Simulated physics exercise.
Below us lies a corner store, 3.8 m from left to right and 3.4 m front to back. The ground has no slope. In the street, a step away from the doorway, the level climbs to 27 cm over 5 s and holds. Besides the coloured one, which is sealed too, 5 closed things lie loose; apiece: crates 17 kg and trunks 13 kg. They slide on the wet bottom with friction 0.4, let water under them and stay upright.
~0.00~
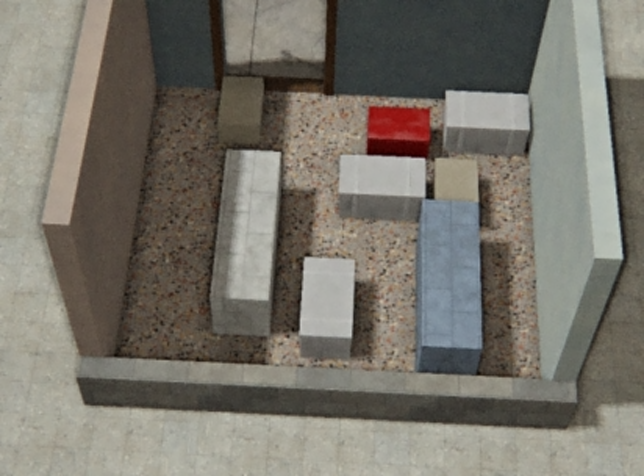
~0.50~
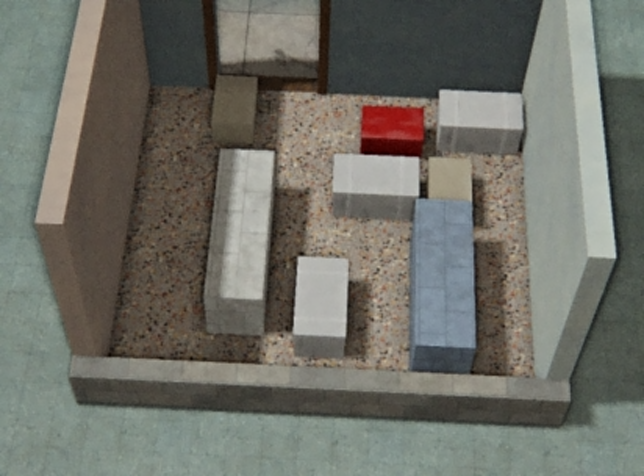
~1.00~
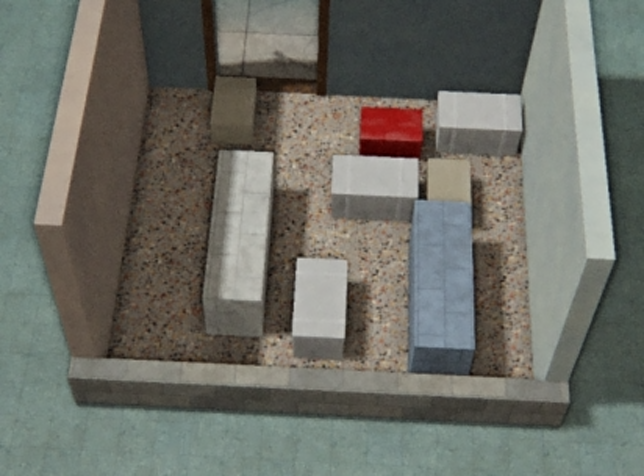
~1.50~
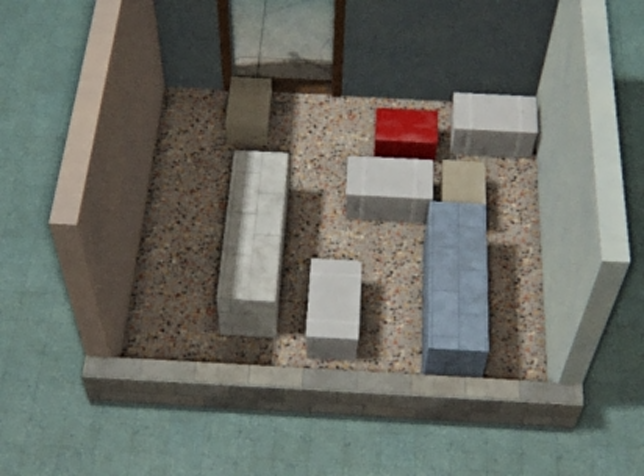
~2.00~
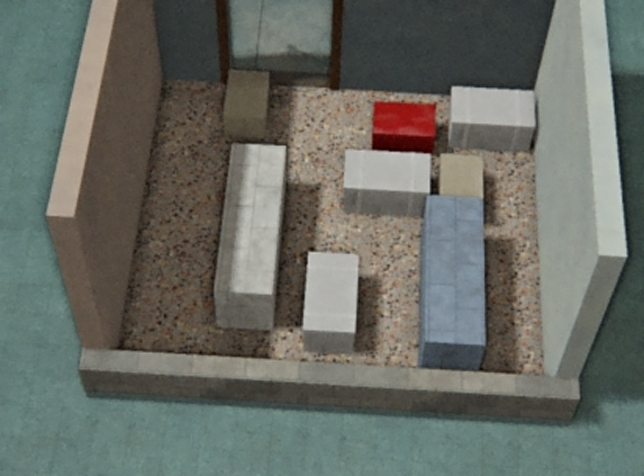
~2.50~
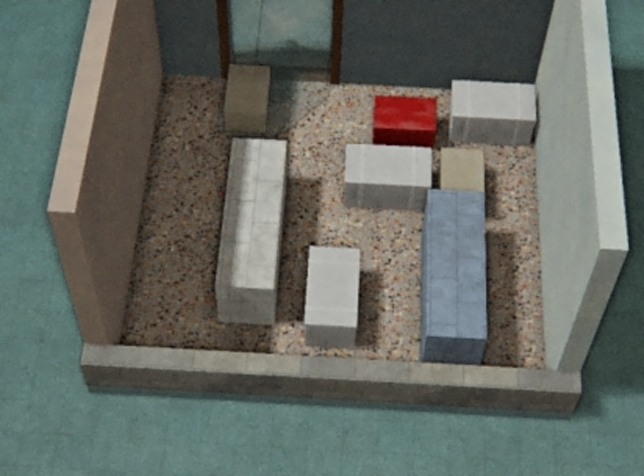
A small walled room with a red crate, several pale boxes and long blocks inside stayed still, seen from above, while the ground outside turned from pale grey to blue-green and the view shifted slightly.
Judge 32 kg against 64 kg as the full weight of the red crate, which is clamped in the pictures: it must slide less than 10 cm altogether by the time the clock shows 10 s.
Verdict: The lower weight is enough.
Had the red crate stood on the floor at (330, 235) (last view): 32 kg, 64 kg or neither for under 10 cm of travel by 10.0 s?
Only the larger holds.
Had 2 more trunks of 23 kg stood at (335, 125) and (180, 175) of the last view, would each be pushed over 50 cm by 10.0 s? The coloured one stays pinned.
In that order: Under, more.
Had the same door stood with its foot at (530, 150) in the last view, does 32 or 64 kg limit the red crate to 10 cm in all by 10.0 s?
Then only the larger load is enough.
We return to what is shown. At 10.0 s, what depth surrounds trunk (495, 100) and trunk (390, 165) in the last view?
About 5 and 15 cm.
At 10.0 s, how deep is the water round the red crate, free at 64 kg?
Roughly 5 cm.
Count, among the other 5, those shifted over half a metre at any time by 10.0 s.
2 of them.
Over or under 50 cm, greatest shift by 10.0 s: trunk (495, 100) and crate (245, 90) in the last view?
In that order: Under, more.
After 3.5 s the red crate would be 0 cm from its start with 32 kg and 0 cm from its start with 64 kg; 1 cm of water round it then.
After 4.5 s the red crate would be 0 cm from its start with 32 kg and 0 cm from its start with 64 kg; 2 cm of water round it then.
After 7.0 s the red crate would be 0 cm from its start with 32 kg and 0 cm from its start with 64 kg; 4 cm of water round it then.
After 10.0 s the red crate would be 0 cm from its start with 32 kg and 0 cm from its start with 64 kg; 5 cm of water round it then.
